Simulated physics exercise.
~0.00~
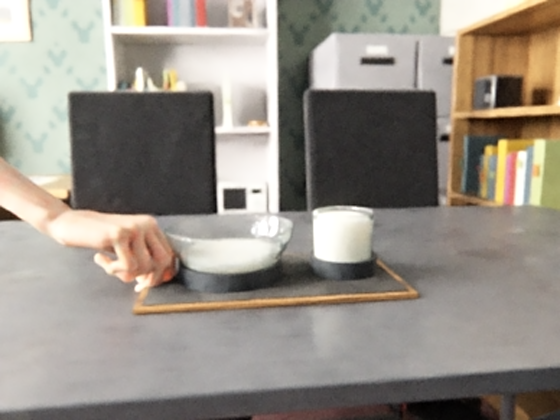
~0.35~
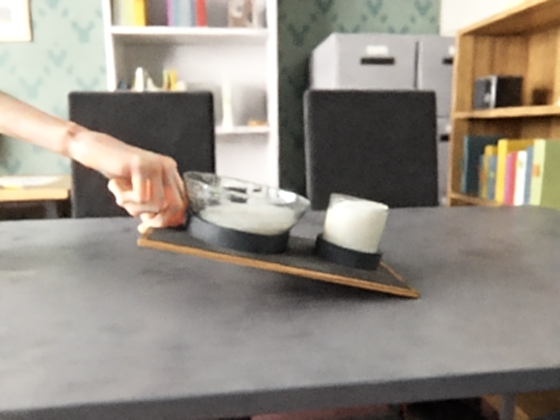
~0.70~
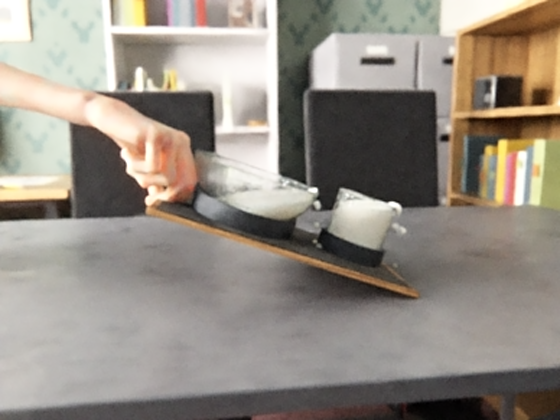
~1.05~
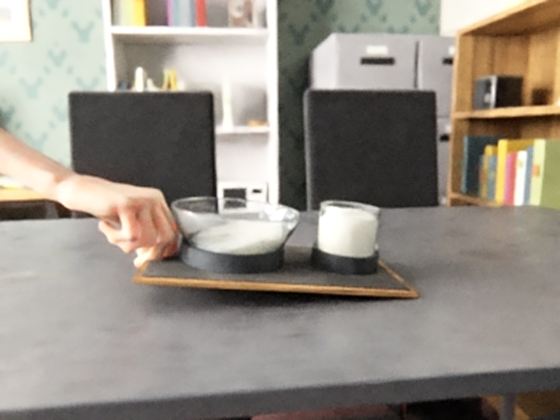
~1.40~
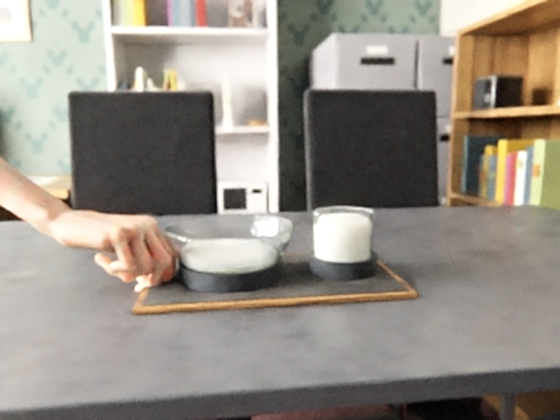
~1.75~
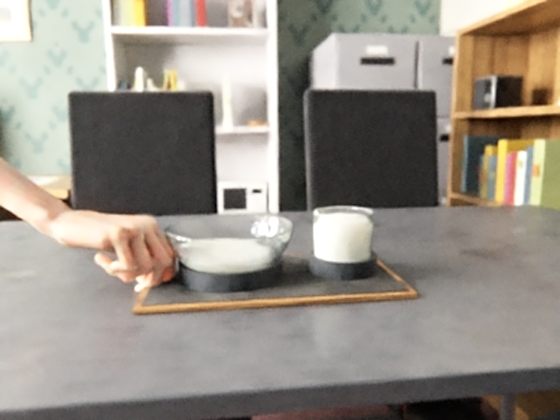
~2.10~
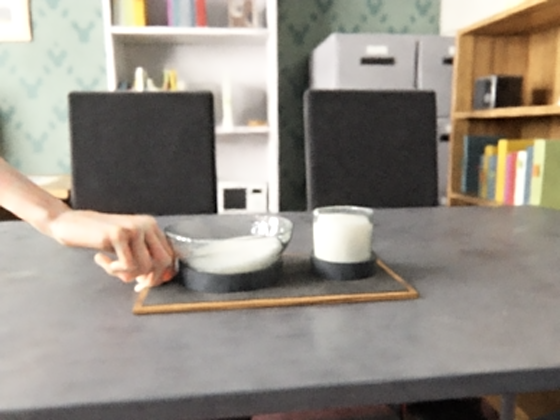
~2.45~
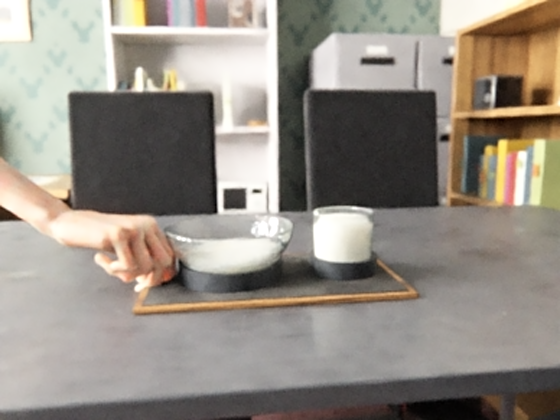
A tray holding a glass bowl and a glass mug of milk is tilted by a hand that raises its left end, the milk shifting toward the right rims, then is lowered flat onto the table, where the milk sloshes in the bowl and both vessels remain in place.
